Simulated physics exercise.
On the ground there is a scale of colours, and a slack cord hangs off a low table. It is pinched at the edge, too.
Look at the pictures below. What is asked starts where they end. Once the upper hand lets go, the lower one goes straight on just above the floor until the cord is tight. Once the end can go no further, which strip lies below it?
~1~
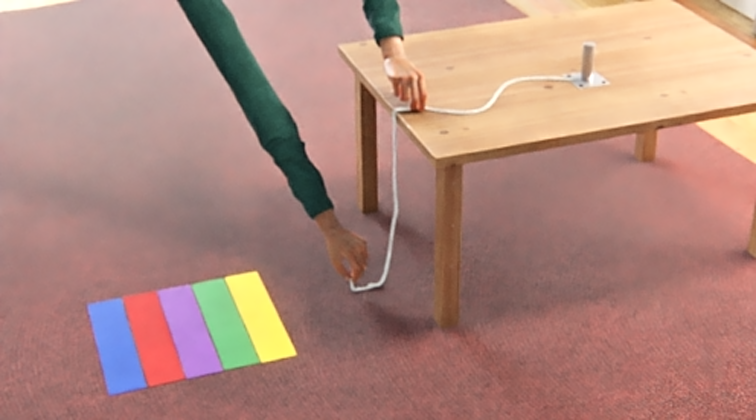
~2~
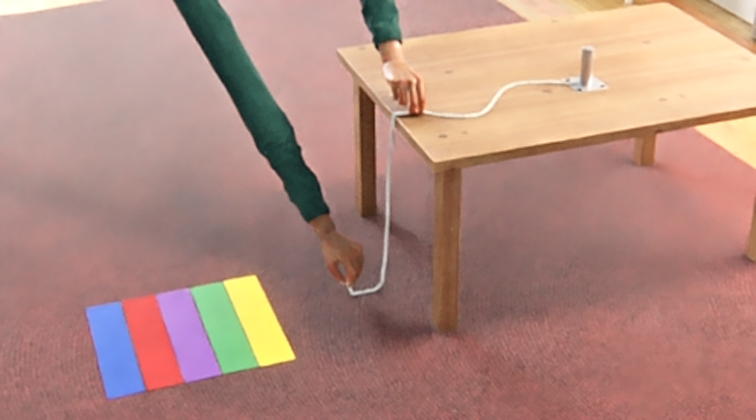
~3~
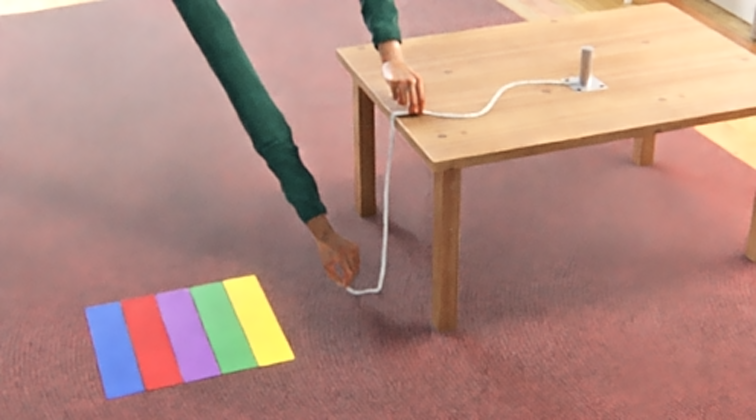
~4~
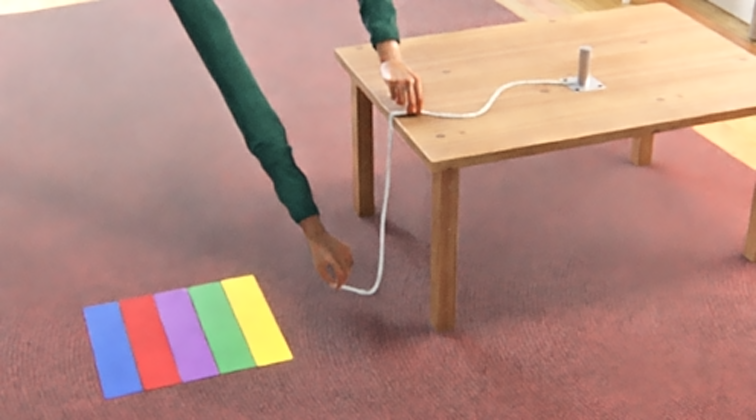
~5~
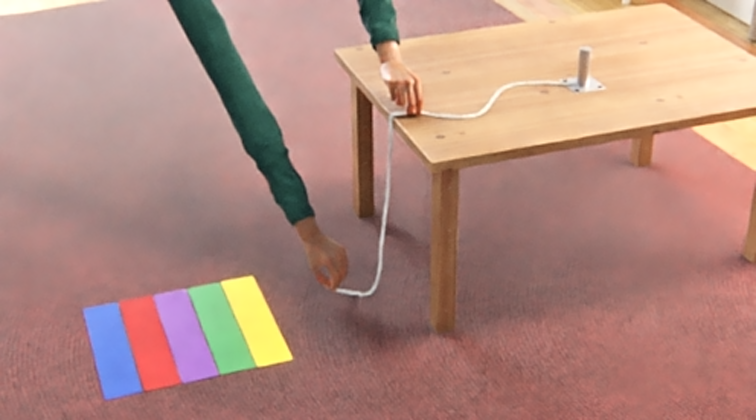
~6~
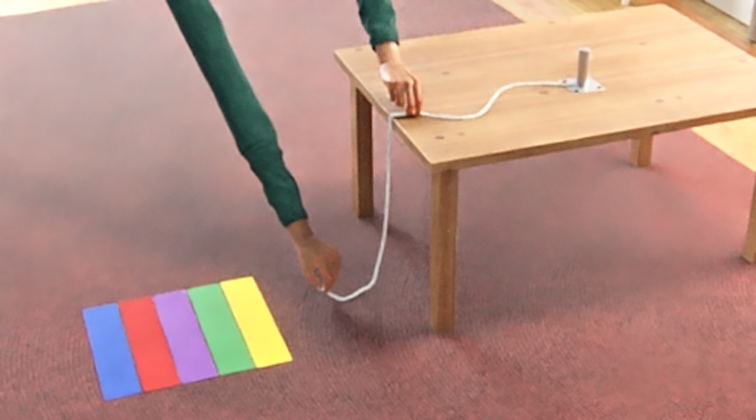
The purple strip lies below it.
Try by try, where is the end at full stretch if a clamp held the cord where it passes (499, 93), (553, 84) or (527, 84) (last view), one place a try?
Results: (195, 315); (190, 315); (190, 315).
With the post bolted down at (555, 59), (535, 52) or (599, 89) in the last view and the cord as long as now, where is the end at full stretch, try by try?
About (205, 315), (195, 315) and (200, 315).
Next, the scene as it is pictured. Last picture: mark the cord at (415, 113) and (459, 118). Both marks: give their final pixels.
(385, 129) and (424, 112), roughly.
A little later, end near (255, 303); over yellow.
Next, end near (210, 312); over green.
When it is tight, end near (183, 317); over purple. It halts on the purple strip.
